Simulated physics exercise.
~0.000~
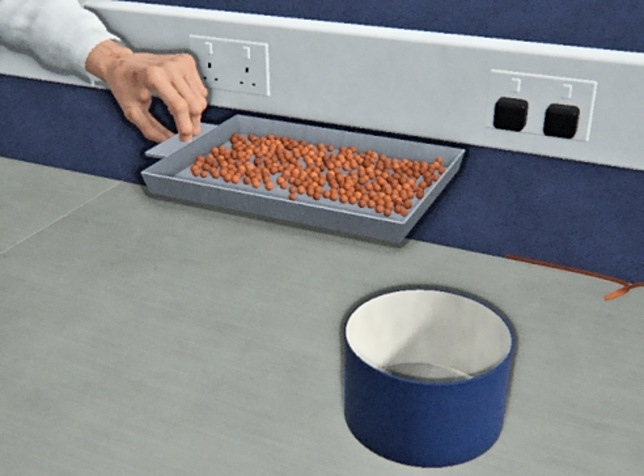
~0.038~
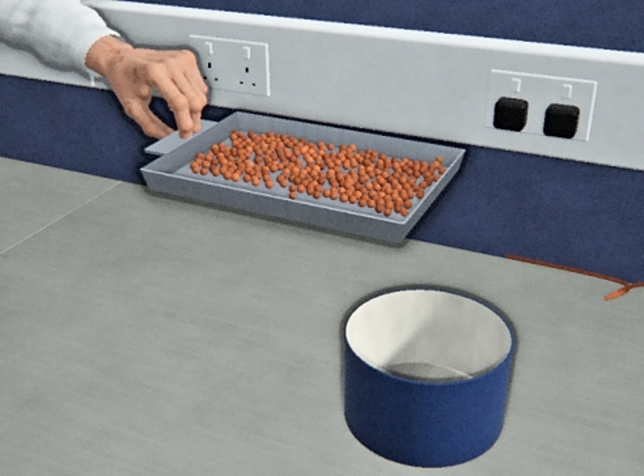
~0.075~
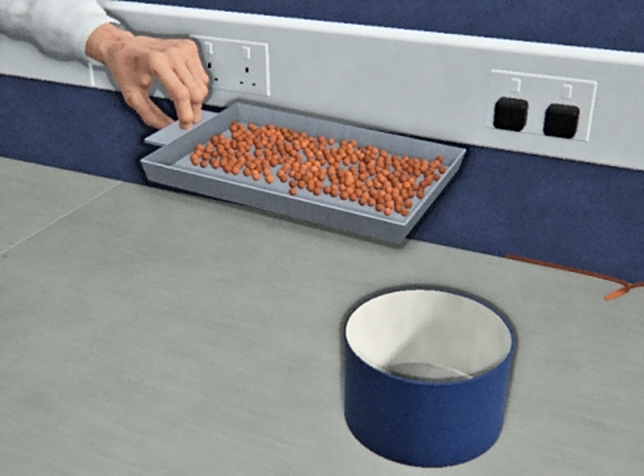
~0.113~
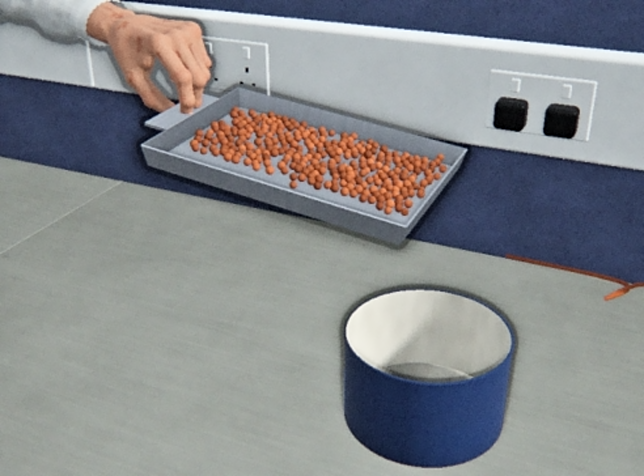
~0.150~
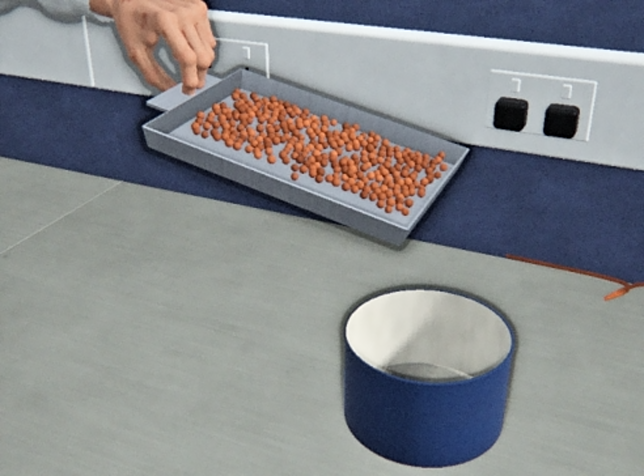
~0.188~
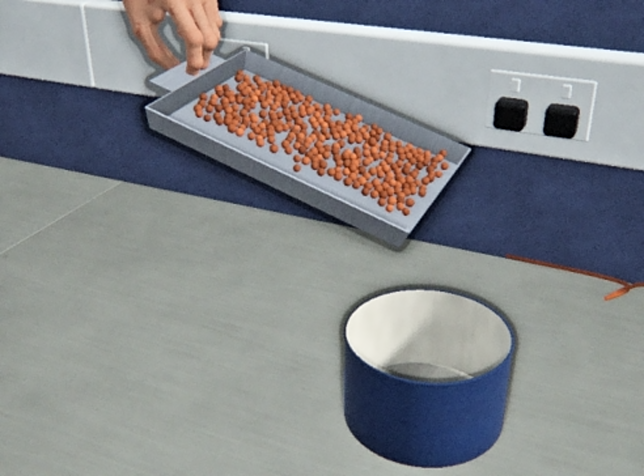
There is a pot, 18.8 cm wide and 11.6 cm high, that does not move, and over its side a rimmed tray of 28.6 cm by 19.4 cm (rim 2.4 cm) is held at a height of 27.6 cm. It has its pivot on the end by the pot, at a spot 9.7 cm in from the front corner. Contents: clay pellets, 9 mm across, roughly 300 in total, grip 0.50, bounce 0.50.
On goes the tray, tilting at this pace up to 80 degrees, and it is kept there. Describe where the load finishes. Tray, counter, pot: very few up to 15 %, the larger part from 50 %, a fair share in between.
Tray a fair share; counter a fair share; pot a fair share.
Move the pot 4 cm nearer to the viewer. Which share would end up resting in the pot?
It would come to roughly 30 percent.
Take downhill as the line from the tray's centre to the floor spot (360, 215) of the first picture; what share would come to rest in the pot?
About 20 per cent.
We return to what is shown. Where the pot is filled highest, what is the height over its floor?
Height: Approx. 1.0 cm.
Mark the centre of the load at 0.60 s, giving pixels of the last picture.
Near pixel (420, 159).
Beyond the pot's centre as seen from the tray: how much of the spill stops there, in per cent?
Share past the middle: Roughly 100 percent.
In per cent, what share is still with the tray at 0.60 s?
Roughly 100 percent of the load, I'd say.
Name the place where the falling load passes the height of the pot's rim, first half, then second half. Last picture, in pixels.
Early half: About (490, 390); late half: (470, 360).
After 0.43 s, tilt 48 degrees; the tray holds 100 %, the pot 0 %.
After 0.60 s, tilt 70 degrees; the tray holds 100 %, the pot 0 %.
After 0.89 s, tilt 80 degrees; the tray holds 50 %, the pot 5 %.
By 2.2 s all is still; tray 35 %, counter 40 %, pot 25 %.
